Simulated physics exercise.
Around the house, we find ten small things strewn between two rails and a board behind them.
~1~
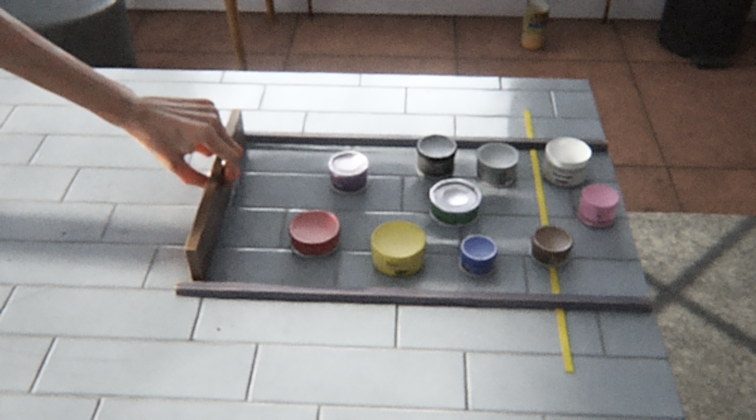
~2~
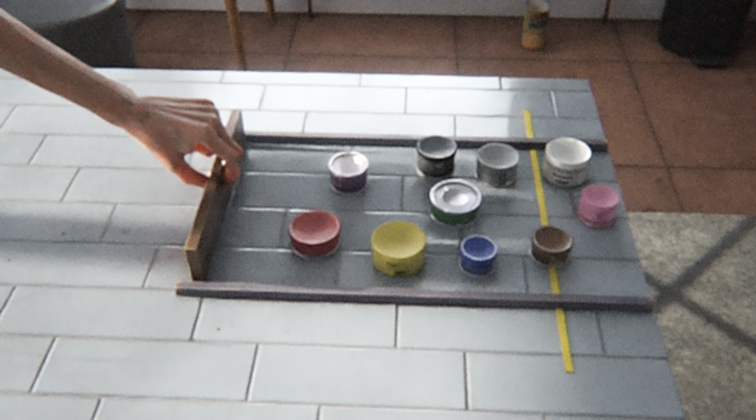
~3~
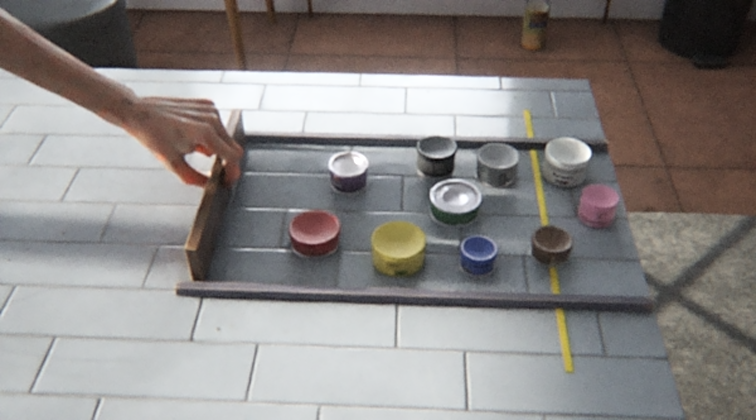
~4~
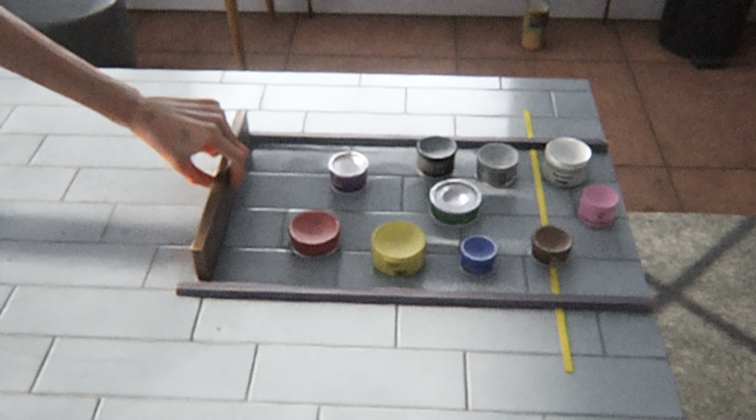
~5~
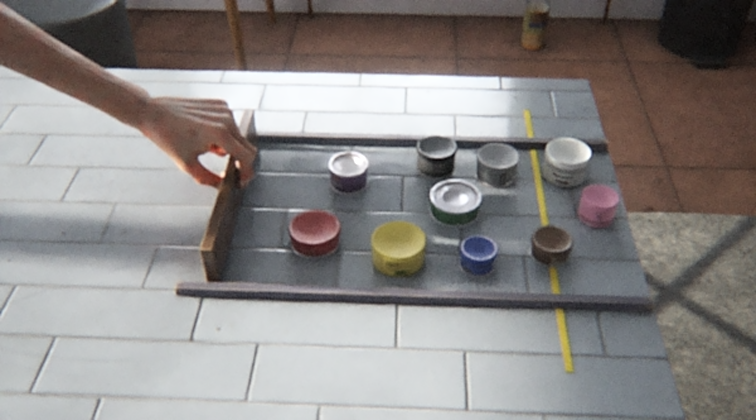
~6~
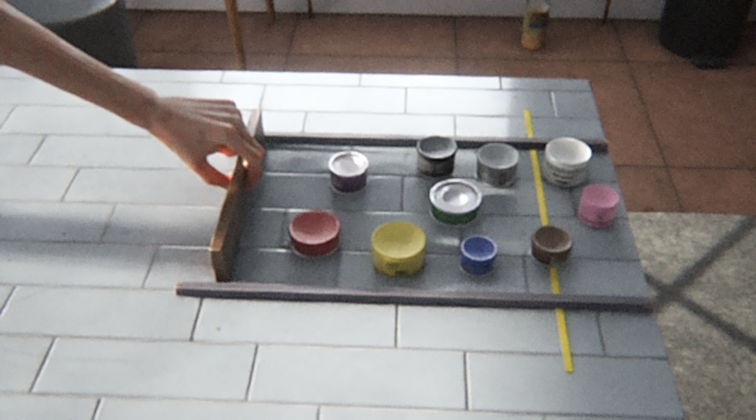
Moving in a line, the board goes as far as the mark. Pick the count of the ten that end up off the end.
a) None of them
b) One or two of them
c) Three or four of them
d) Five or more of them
b.
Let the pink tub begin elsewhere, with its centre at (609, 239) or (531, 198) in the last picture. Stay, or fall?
The pink tub falls; survives.
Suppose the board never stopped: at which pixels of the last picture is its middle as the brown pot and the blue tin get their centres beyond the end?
Near (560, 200), then near (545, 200).
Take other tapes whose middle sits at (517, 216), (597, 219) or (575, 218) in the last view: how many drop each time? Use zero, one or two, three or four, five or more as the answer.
Lab note - count per position: None at all; more than four; 5 or more.
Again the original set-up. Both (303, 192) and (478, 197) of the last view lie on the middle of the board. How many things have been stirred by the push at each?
The counts are 1 and 9.
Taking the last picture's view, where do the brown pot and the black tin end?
Brown pot at about (621, 240), black tin at about (556, 151).
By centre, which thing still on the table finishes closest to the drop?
Foremost is the blue tin.
Soon after, none off yet; pink tub at rest near (598, 206); white tub at rest near (566, 163); brown pot at rest near (551, 246).
In the end, the number that fall off is one or two; gone, white tub.
